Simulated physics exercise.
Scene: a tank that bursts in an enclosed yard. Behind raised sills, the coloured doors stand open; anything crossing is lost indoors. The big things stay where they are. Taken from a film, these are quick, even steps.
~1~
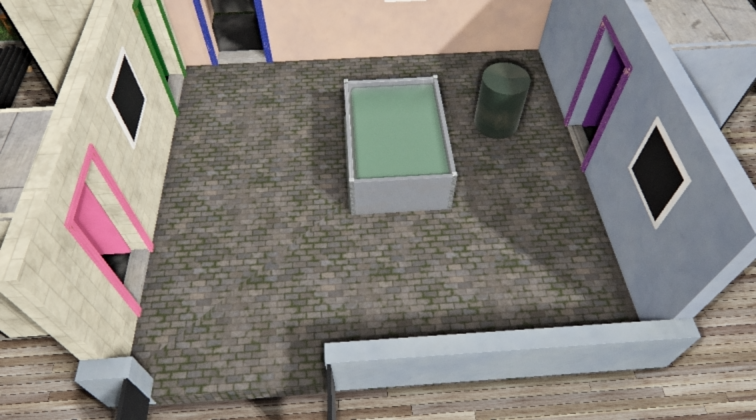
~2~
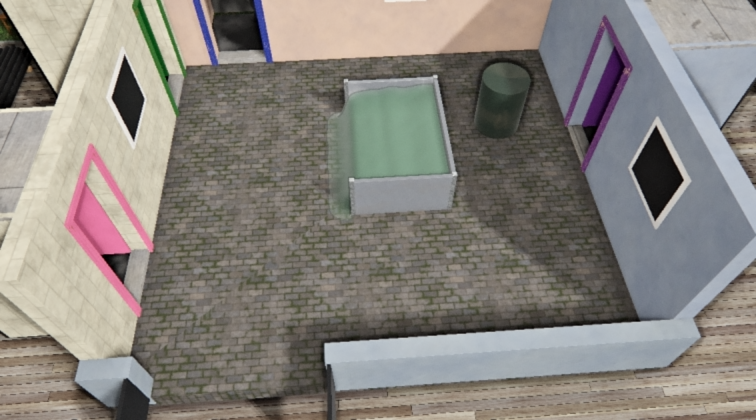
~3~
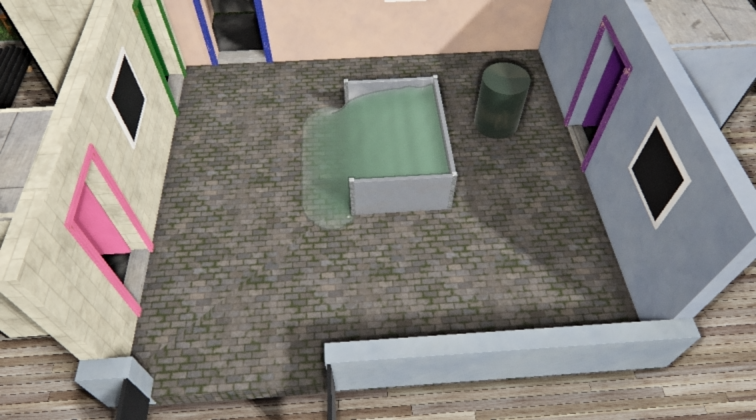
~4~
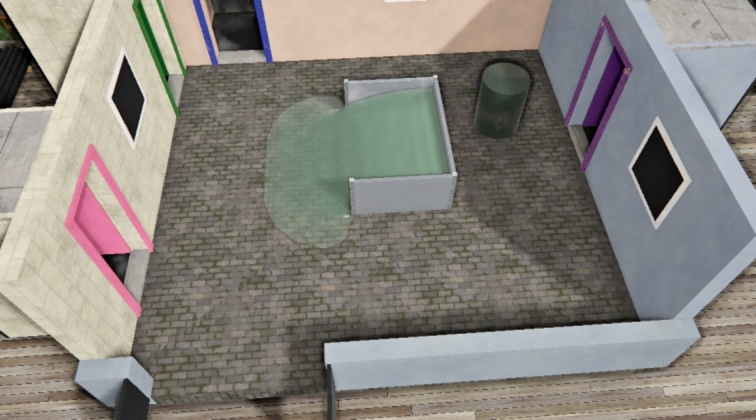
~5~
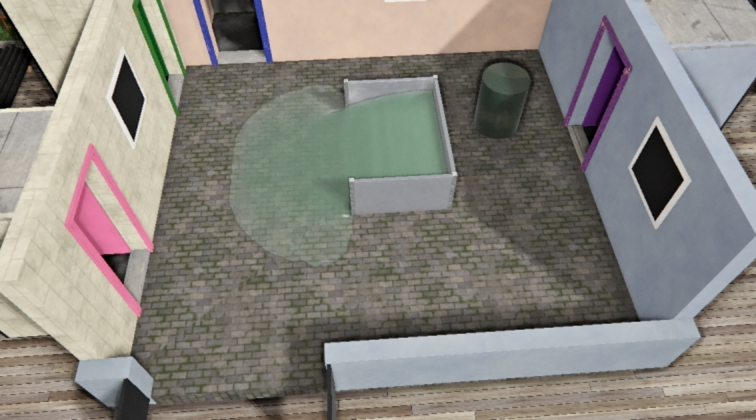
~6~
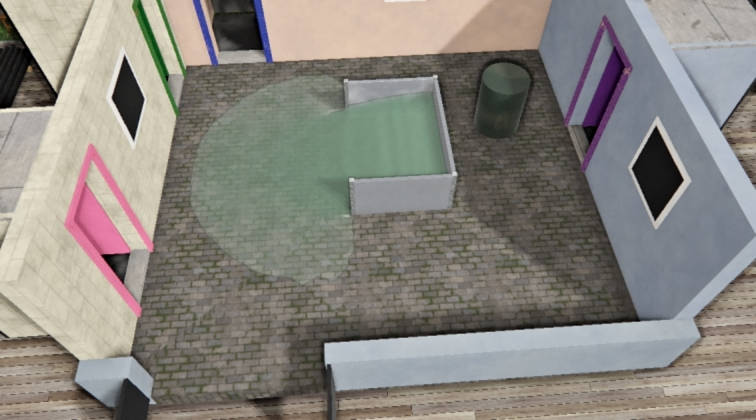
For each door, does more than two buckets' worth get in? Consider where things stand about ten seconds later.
The pink door goes over two buckets; the blue door goes over two buckets; the green door goes over two buckets; the purple door does not go over two buckets.
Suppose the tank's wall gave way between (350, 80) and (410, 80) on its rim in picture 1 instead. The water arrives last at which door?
I say the pink-painted one.
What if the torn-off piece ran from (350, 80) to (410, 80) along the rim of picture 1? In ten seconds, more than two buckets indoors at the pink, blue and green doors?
I'd expect the pink one is safe, the blue one is safe and the green one breaks the limit.
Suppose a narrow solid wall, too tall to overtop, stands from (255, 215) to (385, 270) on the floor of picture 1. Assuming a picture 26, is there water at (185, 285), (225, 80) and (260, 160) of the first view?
Taking the points in turn, they are inundated, inundated and inundated.
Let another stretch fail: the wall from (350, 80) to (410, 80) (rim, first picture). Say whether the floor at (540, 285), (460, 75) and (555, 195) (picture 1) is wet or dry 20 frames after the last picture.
So: Spared, then wetted, then wetted.
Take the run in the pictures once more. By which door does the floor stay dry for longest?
My answer: The one in purple.
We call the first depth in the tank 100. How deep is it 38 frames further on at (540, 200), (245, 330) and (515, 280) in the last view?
Respectively 0, 8 and 0 per cent.
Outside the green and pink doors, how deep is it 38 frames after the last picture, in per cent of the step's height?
Some 80 percent and then some 70 percent.
A moment on, water covers 35 % of the floor; the pink door wet at the sill, nothing in, the blue door wet at the sill, nothing in, the green door under two buckets in, the purple door not reached.
Next, water covers 40 % of the floor; the pink door under two buckets in, the blue door wet at the sill, nothing in, the green door over two buckets in, the purple door not reached.
Then, water covers 40 % of the floor; the pink door over two buckets in, the blue door over two buckets in, the green door far over two buckets in, the purple door not reached.
Later, water covers 65 % of the floor; the pink door over two buckets in, the blue door over two buckets in, the green door far over two buckets in, the purple door not reached.
In the end, water covers 90 % of the floor; the pink door over two buckets in, the blue door over two buckets in, the green door far over two buckets in, the purple door wet at the sill, nothing in.
